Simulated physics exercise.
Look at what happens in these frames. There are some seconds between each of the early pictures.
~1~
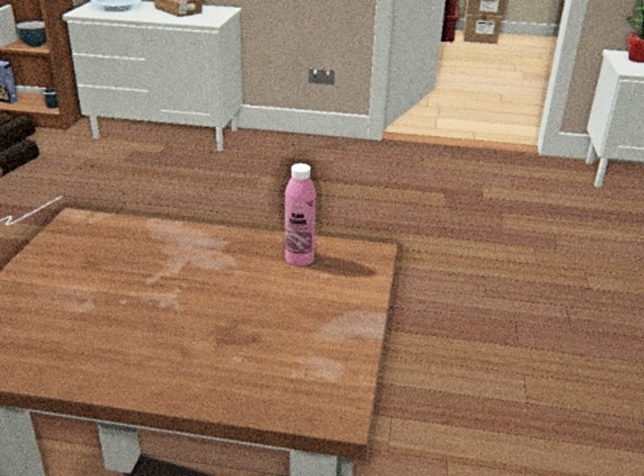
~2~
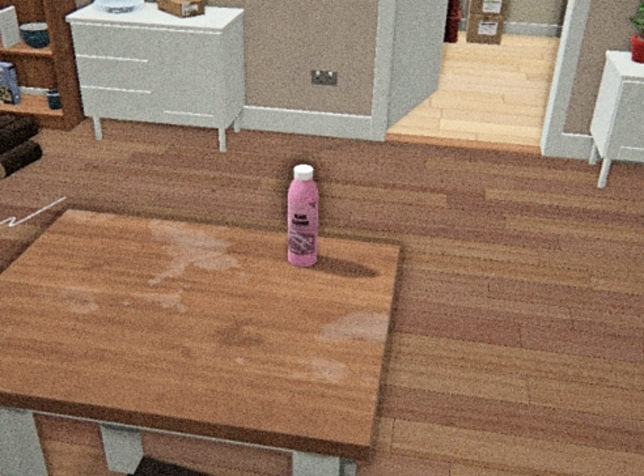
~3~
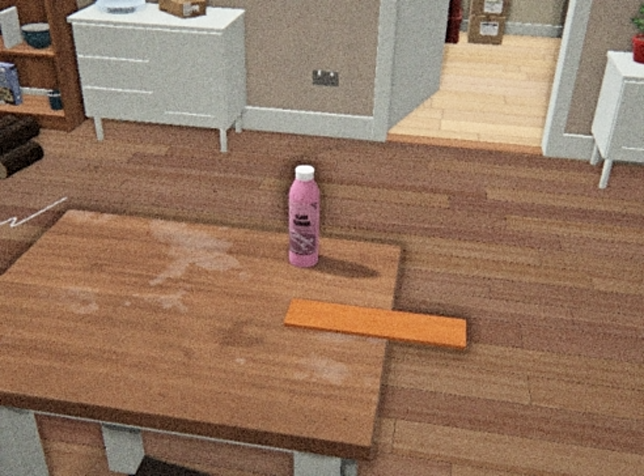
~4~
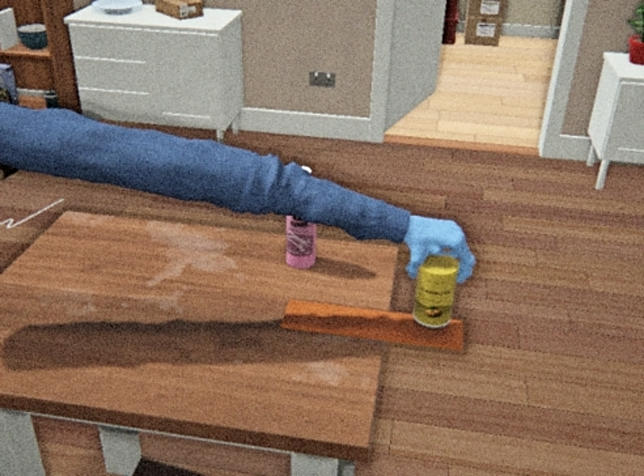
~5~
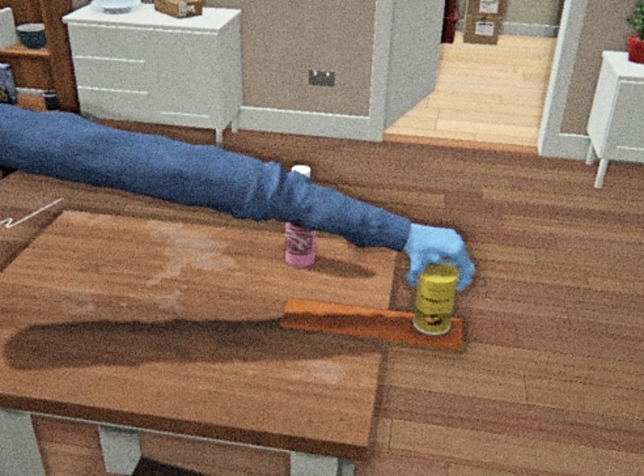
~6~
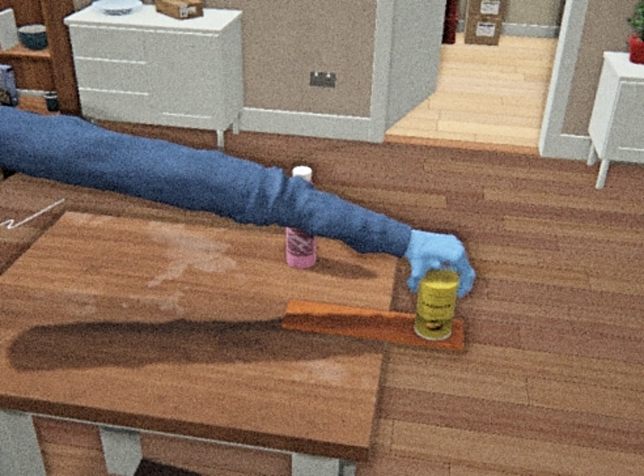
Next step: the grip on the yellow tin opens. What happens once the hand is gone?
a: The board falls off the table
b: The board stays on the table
a, the board falls off the table.
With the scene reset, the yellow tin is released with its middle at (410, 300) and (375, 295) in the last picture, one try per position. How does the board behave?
Try 1: It tumbles. Try 2: It stays where it is.
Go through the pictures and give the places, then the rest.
In the first picture, the last thing is not in view yet.
In the second picture, the last thing is not in view yet.
In the third picture, the last thing is not in view yet; orange board (375, 323).
In the fourth picture, still above its spot; yellow tin (435, 290); orange board (373, 324).
In the fifth picture, still above its spot; yellow tin (435, 298); orange board (372, 323).
In the sixth picture, set down, still held; yellow tin (436, 304); orange board (373, 324).
Then, 0.40 s after the last picture, yellow tin now down on the floor or falling; orange board tipped 61° from how it was.
Then, 0.60 s after the last picture, orange board now down on the floor or falling.
Then, 0.70 s after the last picture, things are still on the move.
Then, 0.80 s after the last picture, as before.
At rest, down on the floor or falling, orange board and yellow tin; pink bottle in place. The board tips off the edge.
